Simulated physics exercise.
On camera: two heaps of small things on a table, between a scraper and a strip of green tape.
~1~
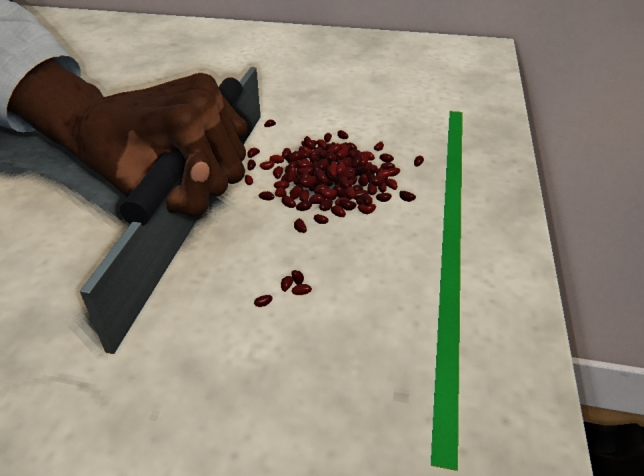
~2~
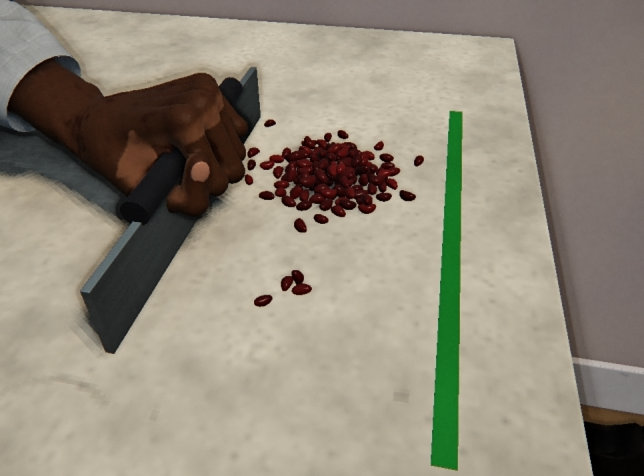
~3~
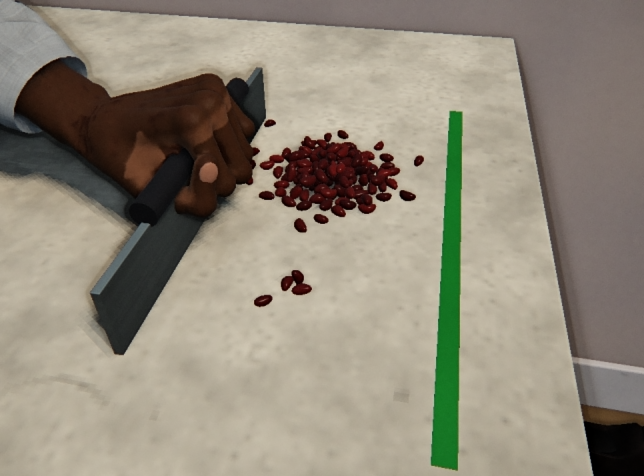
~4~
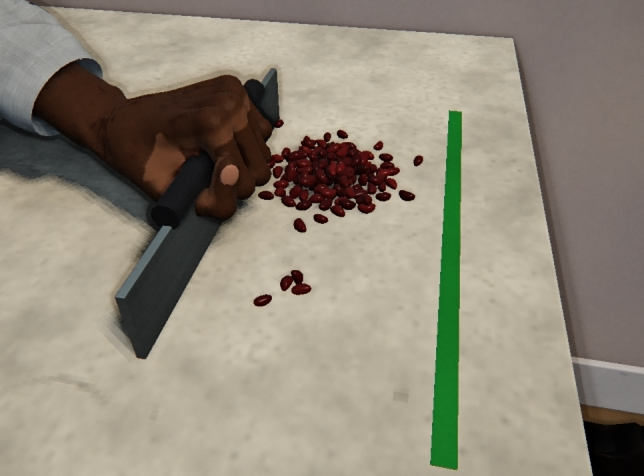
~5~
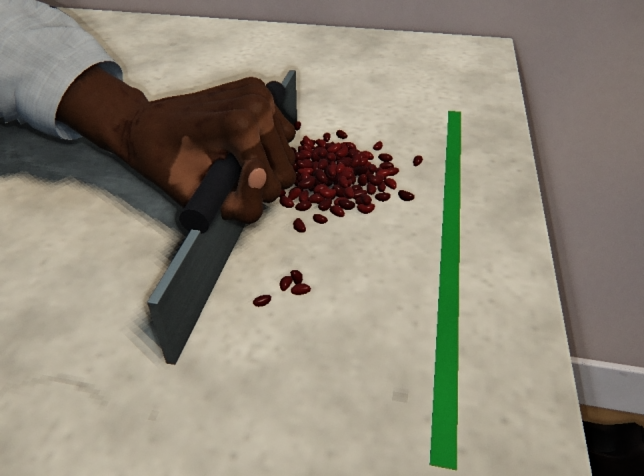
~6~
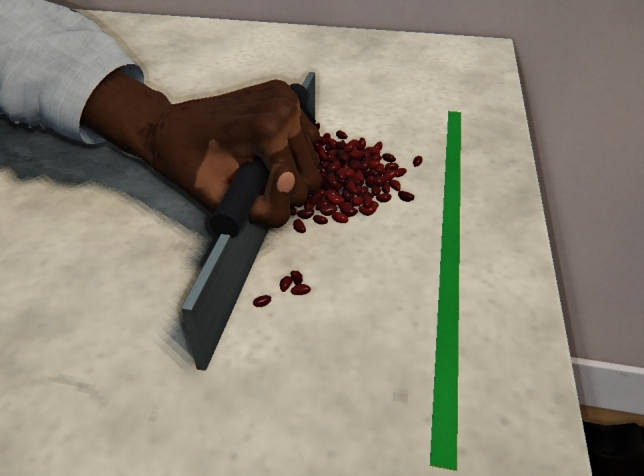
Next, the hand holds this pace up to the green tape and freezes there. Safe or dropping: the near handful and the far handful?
Near handful: It stays on top. Far handful: It loses pieces over the edge.
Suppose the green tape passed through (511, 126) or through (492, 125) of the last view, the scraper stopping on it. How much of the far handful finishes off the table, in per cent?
First some 100, then 70 per cent.
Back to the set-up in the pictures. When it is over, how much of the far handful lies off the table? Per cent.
About 10 per cent.
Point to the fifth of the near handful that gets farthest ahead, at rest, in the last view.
Close to (479, 325).
Then, 0.37 s later than the last frame, scraper still moving, near (373, 167); near handful all on the table, its front near (367, 282); far handful all on the table, its front near (463, 211).
Then, 0.76 s later than the last frame, scraper stopped at the green tape; near handful all on the table, its front near (479, 338); far handful just a few over the edge.
Then, 1.04 s later than the last frame, scraper stopped at the green tape; near handful all on the table, its front near (496, 340); far handful about a tenth over the edge.
When it is over, scraper stopped at the green tape; near handful all on the table, its front near (496, 340); far handful about a tenth over the edge.
